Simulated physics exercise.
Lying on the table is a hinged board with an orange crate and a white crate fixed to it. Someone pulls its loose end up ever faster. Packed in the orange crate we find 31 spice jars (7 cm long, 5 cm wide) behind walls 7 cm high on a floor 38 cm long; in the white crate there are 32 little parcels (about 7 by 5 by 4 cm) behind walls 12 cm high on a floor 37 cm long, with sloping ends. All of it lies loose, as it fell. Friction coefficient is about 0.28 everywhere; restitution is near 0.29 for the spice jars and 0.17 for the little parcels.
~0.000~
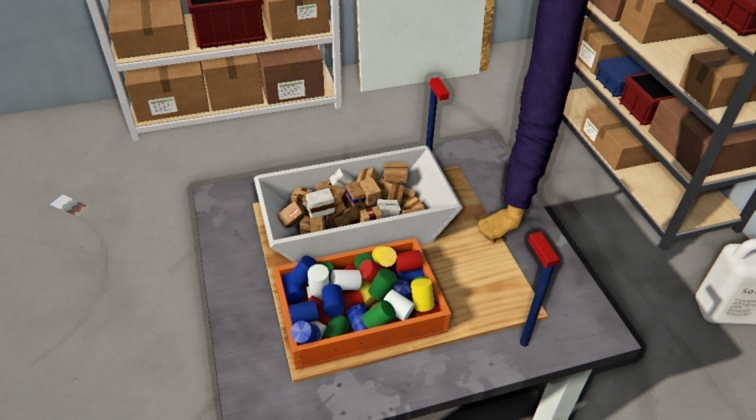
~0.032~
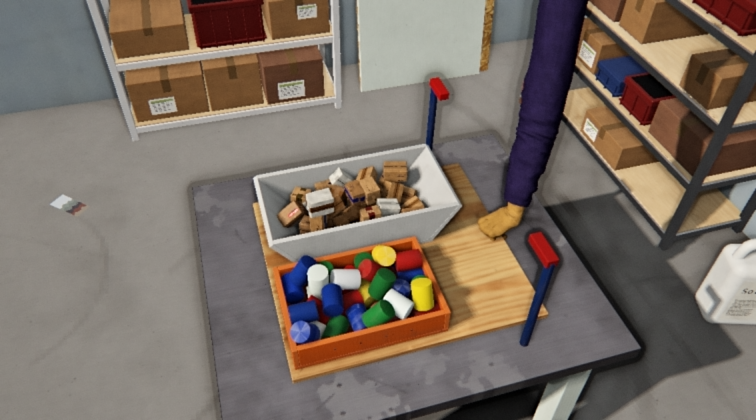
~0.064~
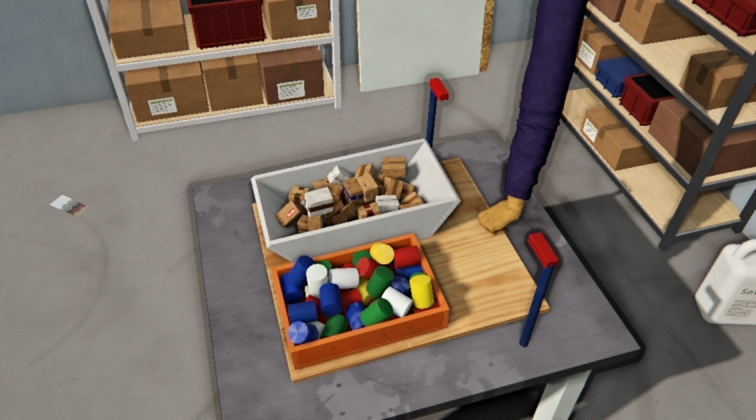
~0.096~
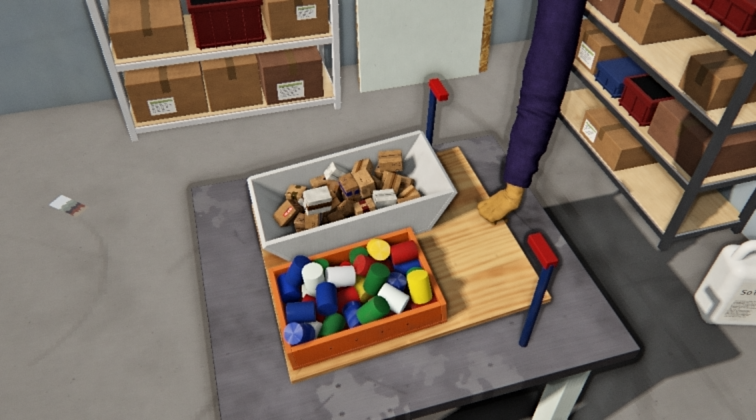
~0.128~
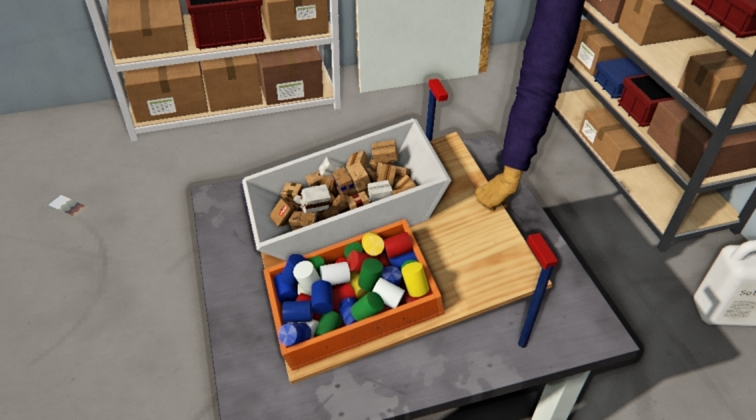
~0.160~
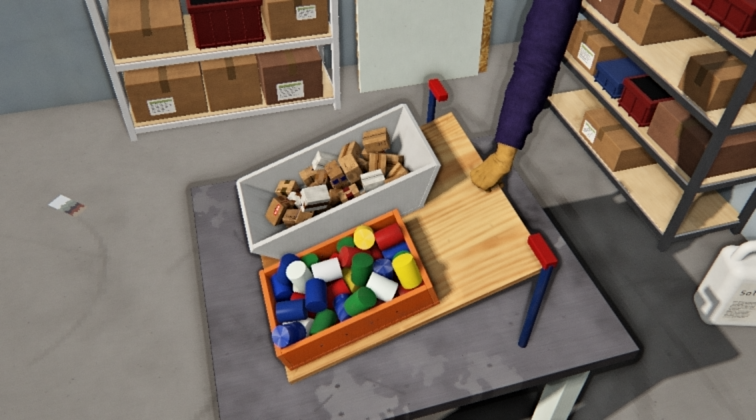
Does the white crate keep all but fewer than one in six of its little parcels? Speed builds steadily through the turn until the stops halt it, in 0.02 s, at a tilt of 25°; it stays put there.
No, it loses over a sixth.
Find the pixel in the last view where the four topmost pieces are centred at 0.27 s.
Roughly (353, 131).
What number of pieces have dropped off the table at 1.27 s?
Around 20, roughly.
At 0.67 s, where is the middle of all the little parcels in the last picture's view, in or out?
Middle: About (271, 210) px.
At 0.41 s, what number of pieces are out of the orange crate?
Out so far from the orange crate: Around 1.
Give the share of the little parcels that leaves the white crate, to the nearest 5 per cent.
Somewhere close to 40 per cent, I reckon.
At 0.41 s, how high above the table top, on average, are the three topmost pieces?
Height, averaged: Around 40 cm.
After 0.17 s, it hits the stops.
After 0.27 s, tilt 25°; orange crate 31 in, 0 out and white crate 31 in, 1 out.
After 0.41 s, tilt 25°; orange crate 30 in, 1 out and white crate 31 in, 1 out.
After 0.67 s, tilt 25°; orange crate 19 in, 12 out and white crate 23 in, 9 out.
Final count (at 1.27 s), orange crate 18 in, 13 out and white crate 20 in, 12 out. Asked share, 12 of 32, 38 per cent.
